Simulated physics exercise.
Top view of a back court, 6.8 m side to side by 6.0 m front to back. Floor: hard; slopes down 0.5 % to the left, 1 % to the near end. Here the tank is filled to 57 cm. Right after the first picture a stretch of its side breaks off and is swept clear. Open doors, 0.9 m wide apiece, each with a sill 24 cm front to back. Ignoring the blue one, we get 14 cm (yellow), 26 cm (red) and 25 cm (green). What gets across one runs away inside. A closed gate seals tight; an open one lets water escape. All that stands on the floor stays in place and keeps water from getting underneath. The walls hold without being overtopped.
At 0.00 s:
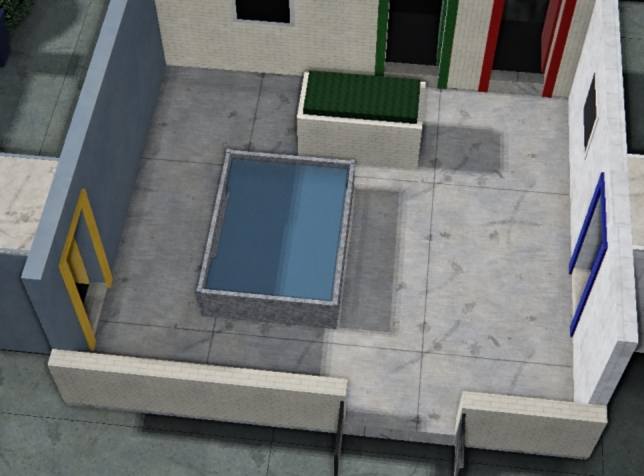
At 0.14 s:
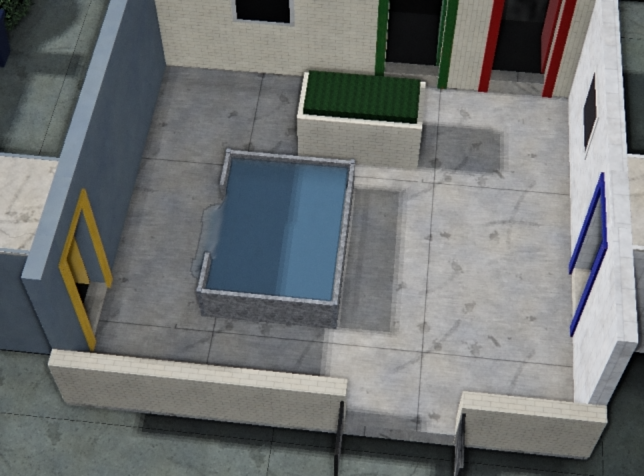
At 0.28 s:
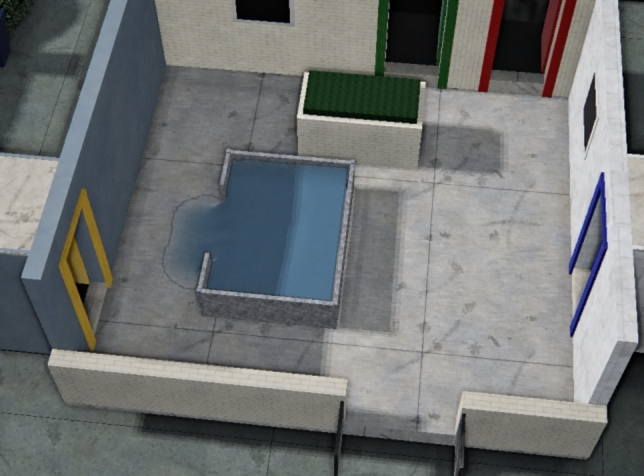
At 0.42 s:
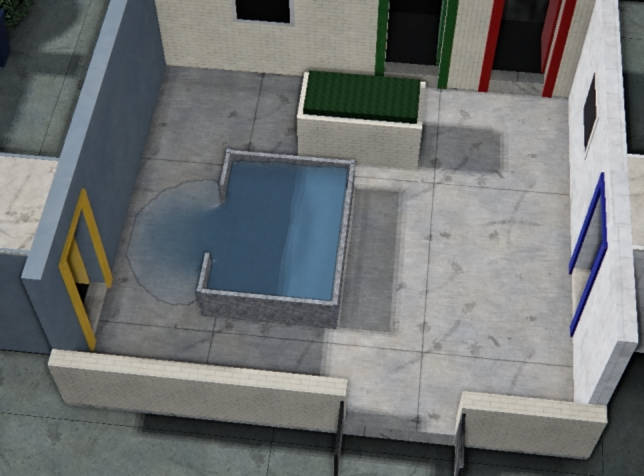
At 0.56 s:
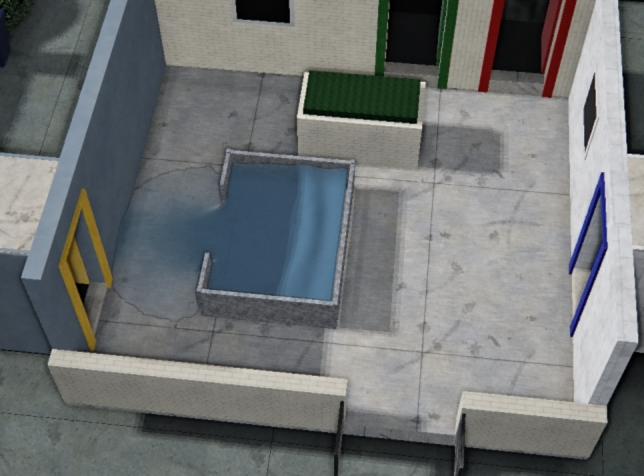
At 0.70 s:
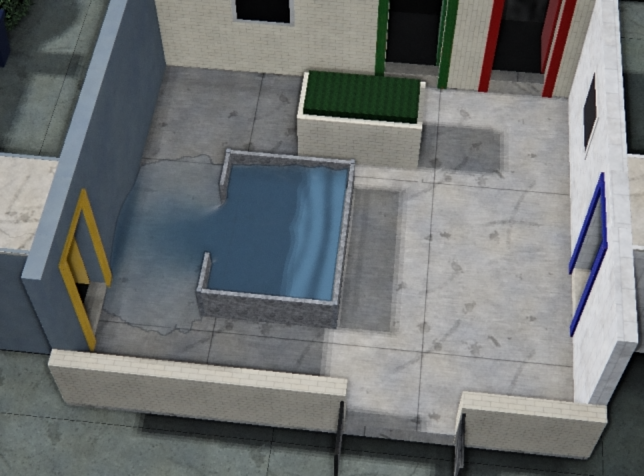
A walled back court with a grey paved floor is seen from high above by a camera that stays still. A stone-edged tank of blue water stands left of centre, with a green-topped pale block behind it, a yellow doorway at left, a blue one at right, and green and red ones at the back. The tank's left side opens in a gap, and water pours out, spreading leftward across the paving in a widening, thinning sheet while ripples cross the tank.
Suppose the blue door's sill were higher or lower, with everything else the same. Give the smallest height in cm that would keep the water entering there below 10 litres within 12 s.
Roughly 6 cm.
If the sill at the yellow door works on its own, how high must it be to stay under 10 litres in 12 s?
Roughly 18 cm at yellow.
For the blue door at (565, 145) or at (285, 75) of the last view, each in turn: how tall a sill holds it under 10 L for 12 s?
Roughly 7.5 cm for the first and 7.0 cm for the second.
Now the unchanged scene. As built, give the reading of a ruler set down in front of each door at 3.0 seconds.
Depths in cm - yellow: 15, red: 0, green: 0, blue: 0.
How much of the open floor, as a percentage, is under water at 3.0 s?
About 40 per cent.
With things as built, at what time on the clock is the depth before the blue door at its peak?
Some 10.5 s, more or less.
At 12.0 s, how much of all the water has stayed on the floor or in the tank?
About 92 in every hundred.
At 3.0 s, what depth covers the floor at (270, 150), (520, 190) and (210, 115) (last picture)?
Depth: About 1, 0, 5 cm.
After 1.4 s water covers 15 % of the floor, deepest (42 cm) near (135, 233); it has not reached the blue door.
After 3.0 s water covers 40 % of the floor, deepest (30 cm) near (84, 381); it has not reached the blue door.
After 12.0 s water covers 100 % of the floor, deepest (11 cm) near (84, 381); 8 cm at the blue door, 0 litres in over its 19 cm sill.
At the blue door as built, the water arrived by 5.4 s and peaked near 9 cm at 10.6 s.
Run again over the same 12 s with other heights there, 15 litres in over 5.5 cm, 4 litres over 7.5 cm. The limit of 10 litres is kept from about 6 cm up.
